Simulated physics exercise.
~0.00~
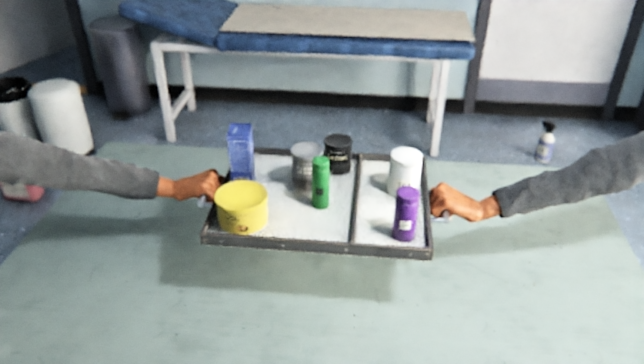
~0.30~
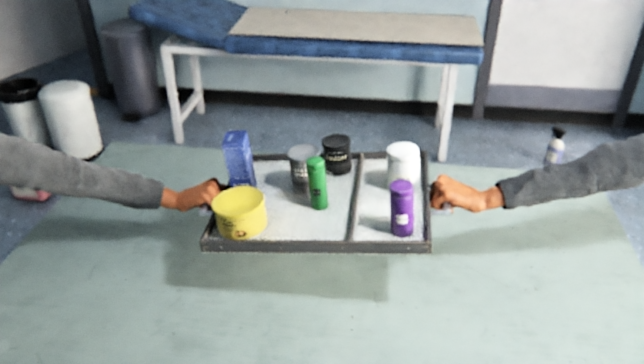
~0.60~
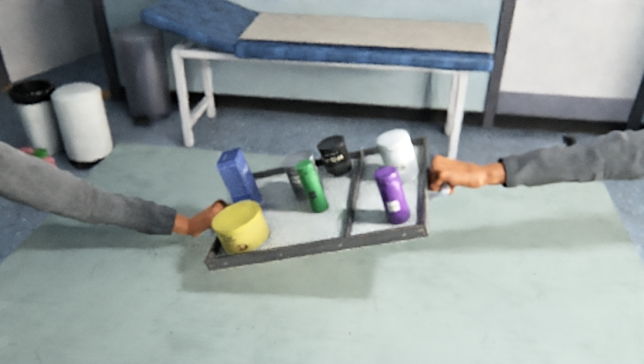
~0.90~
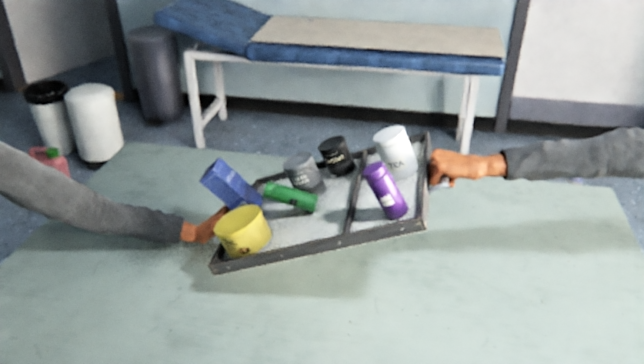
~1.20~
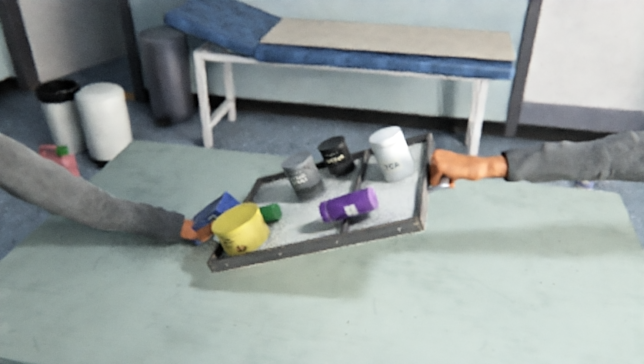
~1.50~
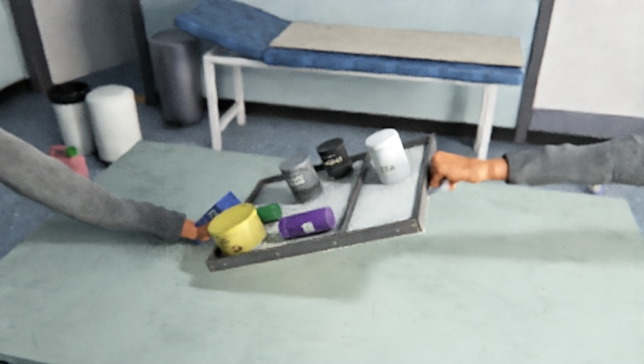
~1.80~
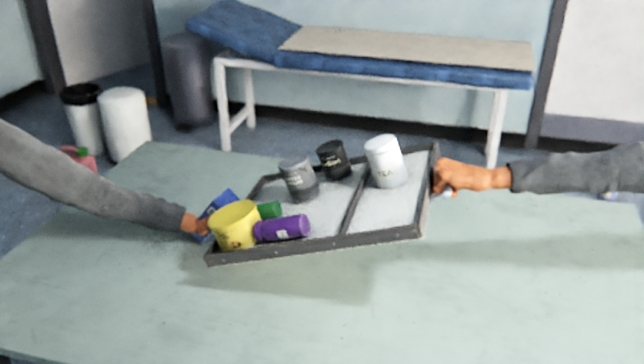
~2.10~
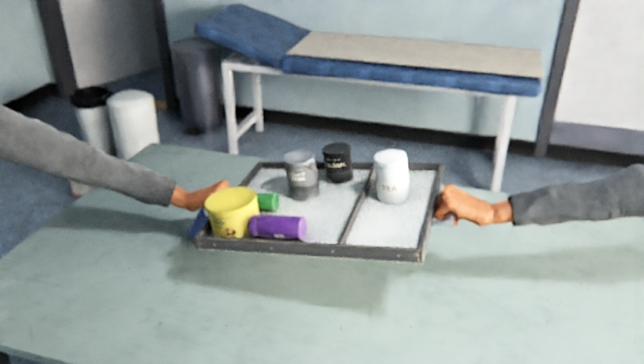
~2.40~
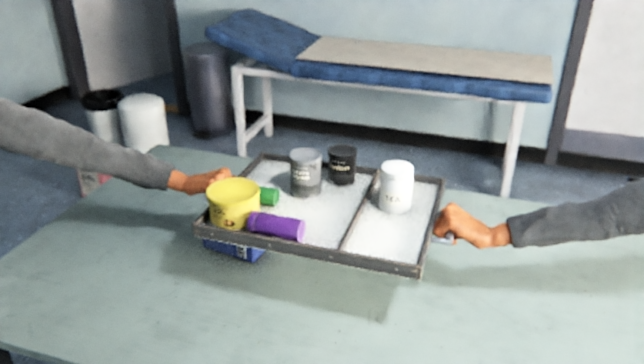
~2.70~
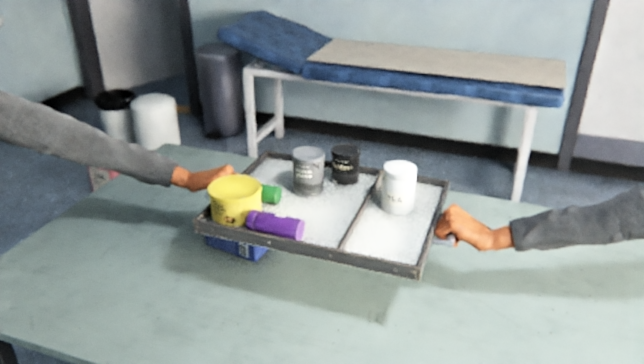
A tray held by two grey-sleeved hands hovers above a pale green table, seen from slightly above in a room with a blue padded couch and bins behind. On it stand a yellow tub and blue carton at left, a green shaker, grey and black tins mid-tray, and a white jar and purple shaker at right. The left side dips; the carton and shakers lean, the green one topples, then the carton tumbles over the left edge and the purple one falls and slides left. The tray levels, both shakers lying beside the upright tub, the carton beneath the tray.
